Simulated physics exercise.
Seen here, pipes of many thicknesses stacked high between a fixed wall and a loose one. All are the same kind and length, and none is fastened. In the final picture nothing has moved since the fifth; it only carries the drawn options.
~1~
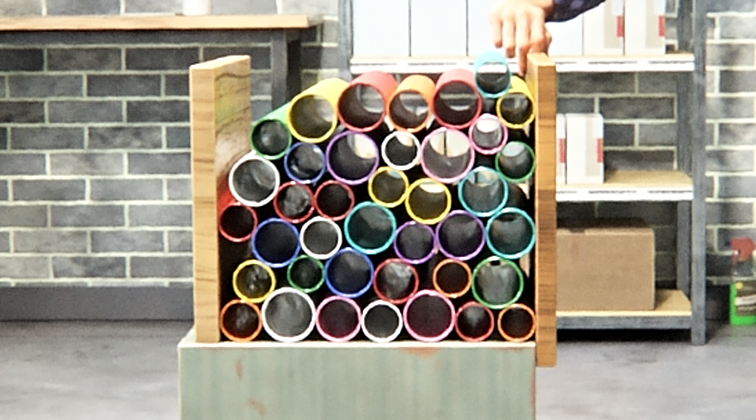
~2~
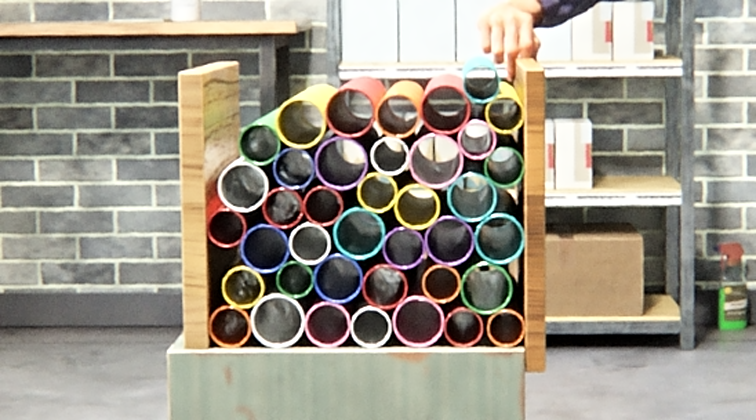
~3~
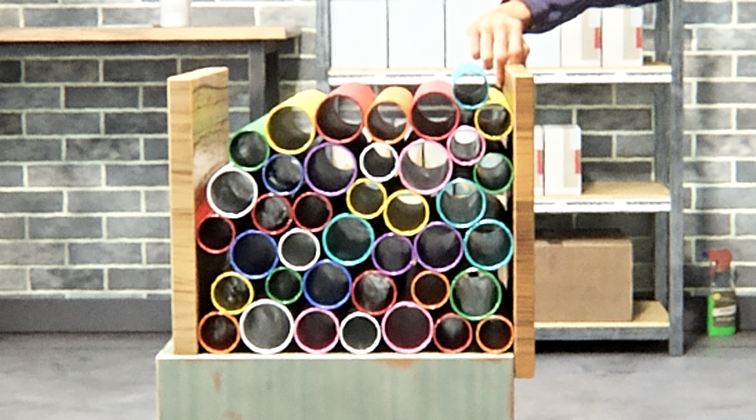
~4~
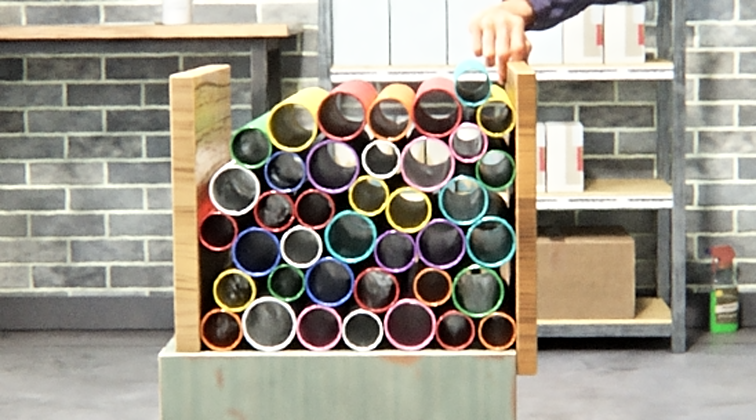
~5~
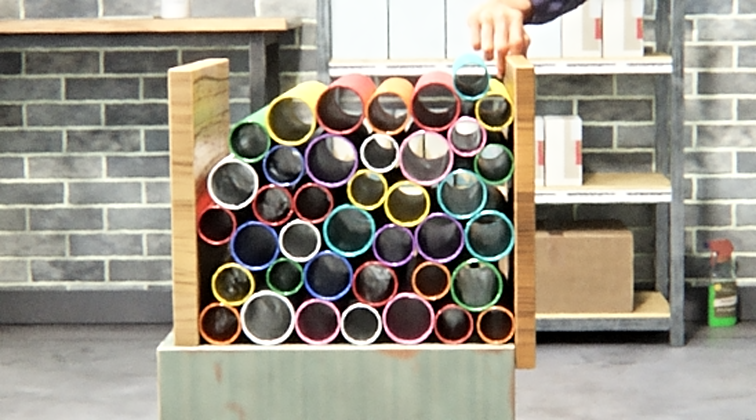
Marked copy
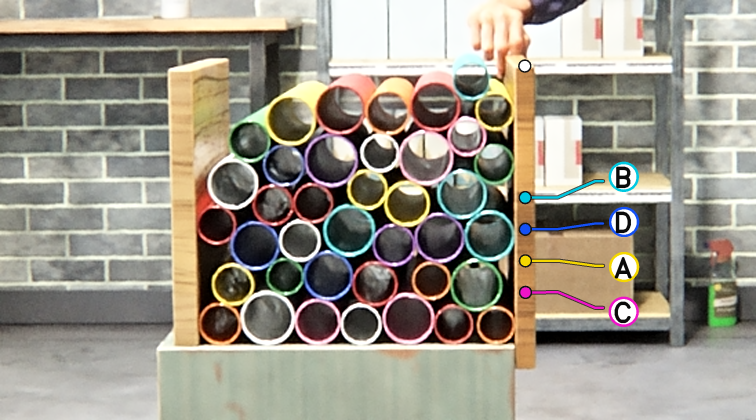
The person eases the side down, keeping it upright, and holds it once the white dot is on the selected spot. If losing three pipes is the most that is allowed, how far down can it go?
At most to B.
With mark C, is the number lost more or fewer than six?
More than six.
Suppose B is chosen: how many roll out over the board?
It comes to two.
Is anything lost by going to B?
Yes, at B.
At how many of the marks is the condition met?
One of the four.
On the marked copy, A at (525, 261); B at (525, 198); C at (526, 292); D at (525, 229); the white dot at (525, 66).
Following B. Soon after the start, top of the board (514, 127).
Later, top of the board (514, 195).
In the end, top of the board (514, 197), two out over the board.
As for the rest, A more than three out over the board; C more than three out over the board; D more than three out over the board.
